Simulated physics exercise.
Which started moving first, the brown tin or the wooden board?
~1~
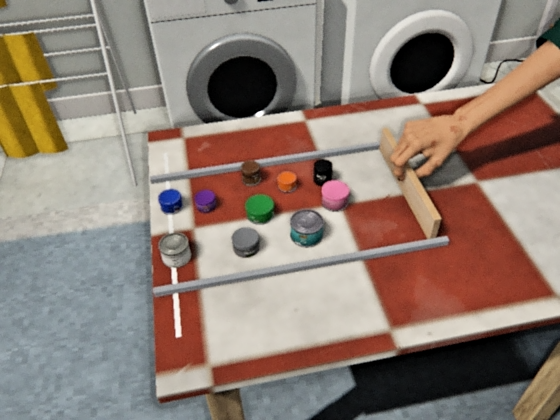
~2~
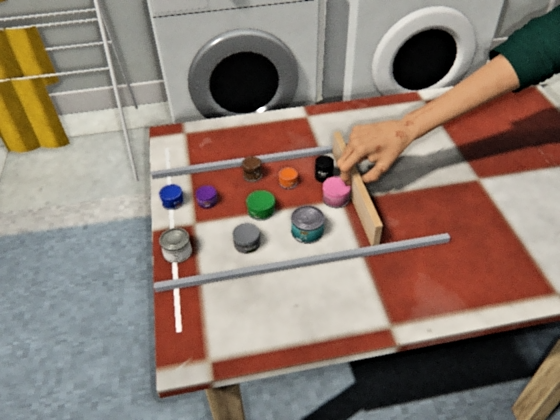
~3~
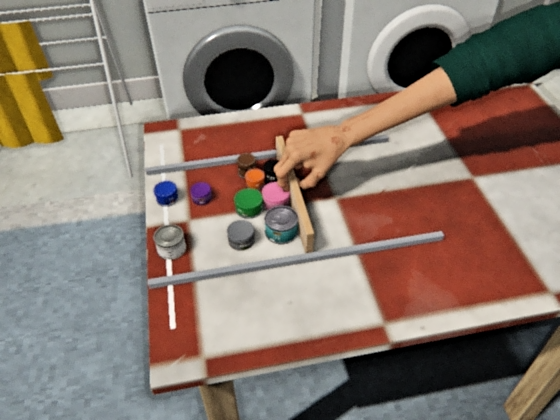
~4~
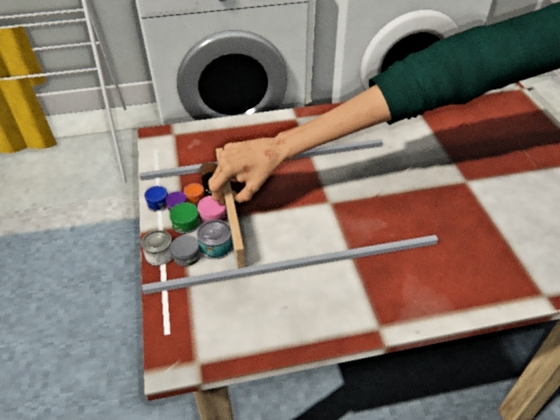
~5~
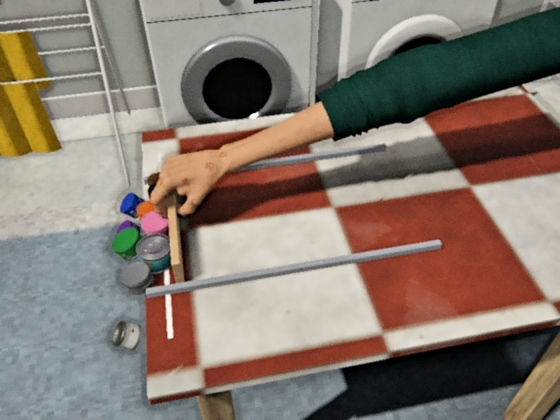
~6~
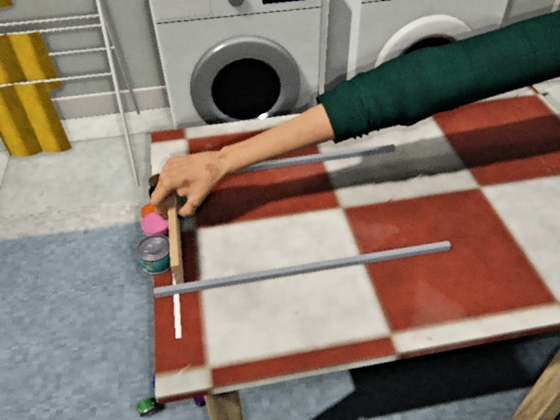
The wooden board started moving first. The brown tin stayed where it was until the board had been pushed much farther left.
